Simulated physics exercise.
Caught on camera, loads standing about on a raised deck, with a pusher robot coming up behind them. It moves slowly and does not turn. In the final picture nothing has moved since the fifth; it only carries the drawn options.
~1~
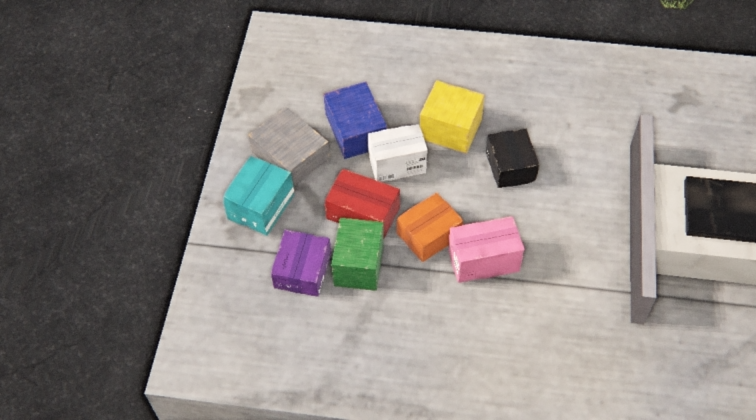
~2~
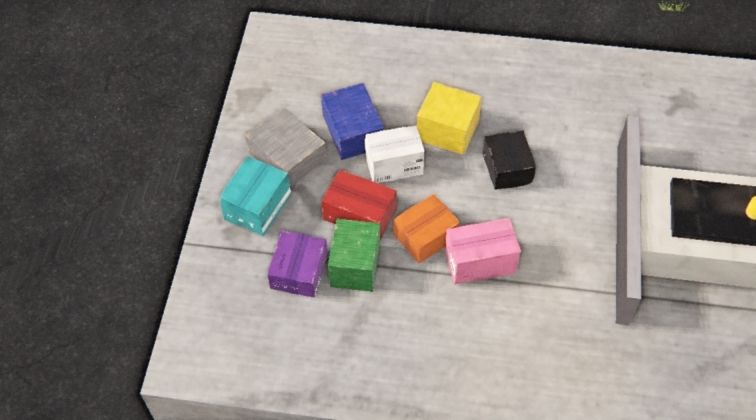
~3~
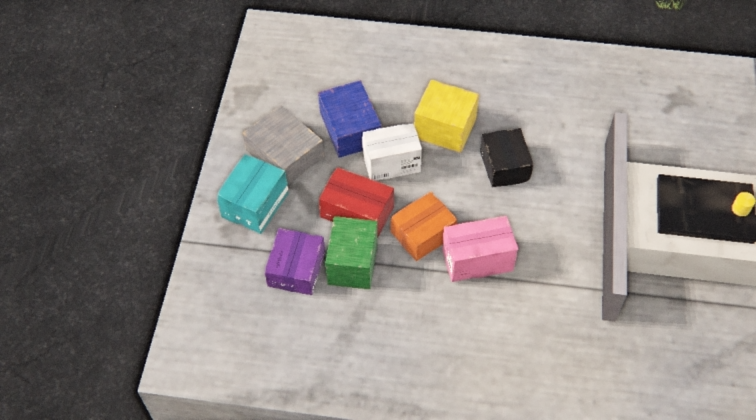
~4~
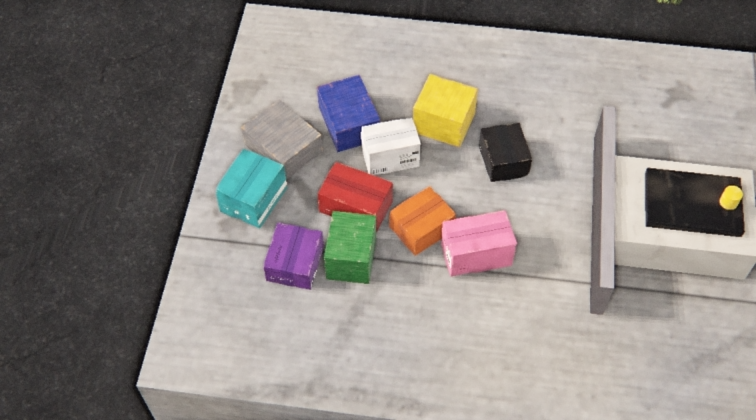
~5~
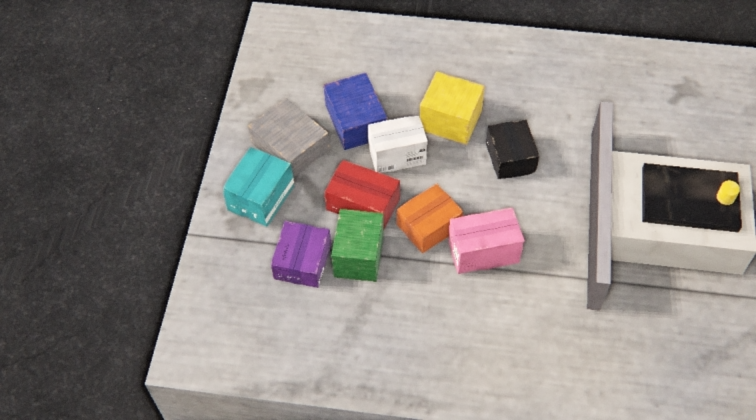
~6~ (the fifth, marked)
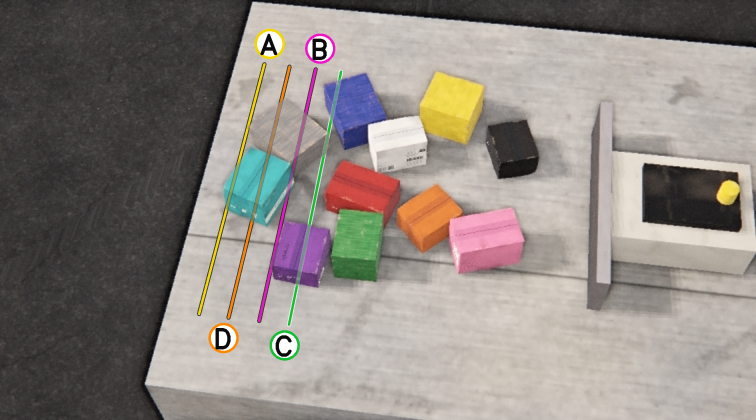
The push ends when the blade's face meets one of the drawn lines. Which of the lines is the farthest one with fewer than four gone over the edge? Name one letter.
No fourth one falls up to B.
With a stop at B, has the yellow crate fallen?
No.
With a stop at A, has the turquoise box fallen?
By then, yes.
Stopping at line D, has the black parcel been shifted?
Yes.
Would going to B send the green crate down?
No.
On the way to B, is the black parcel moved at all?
Yes.
On the copy, A at (234, 179); B at (290, 185); C at (317, 188); D at (262, 182).
On B. First, robot (566, 183); yellow crate (434, 101); pink parcel (436, 246).
Then, robot (451, 171); turquoise box (214, 185); purple box (222, 243).
Finally, robot (365, 162); turquoise box over the edge; purple box over the edge; three fallen.
By contrast, A drops six; C is within the limit but short; D drops six.
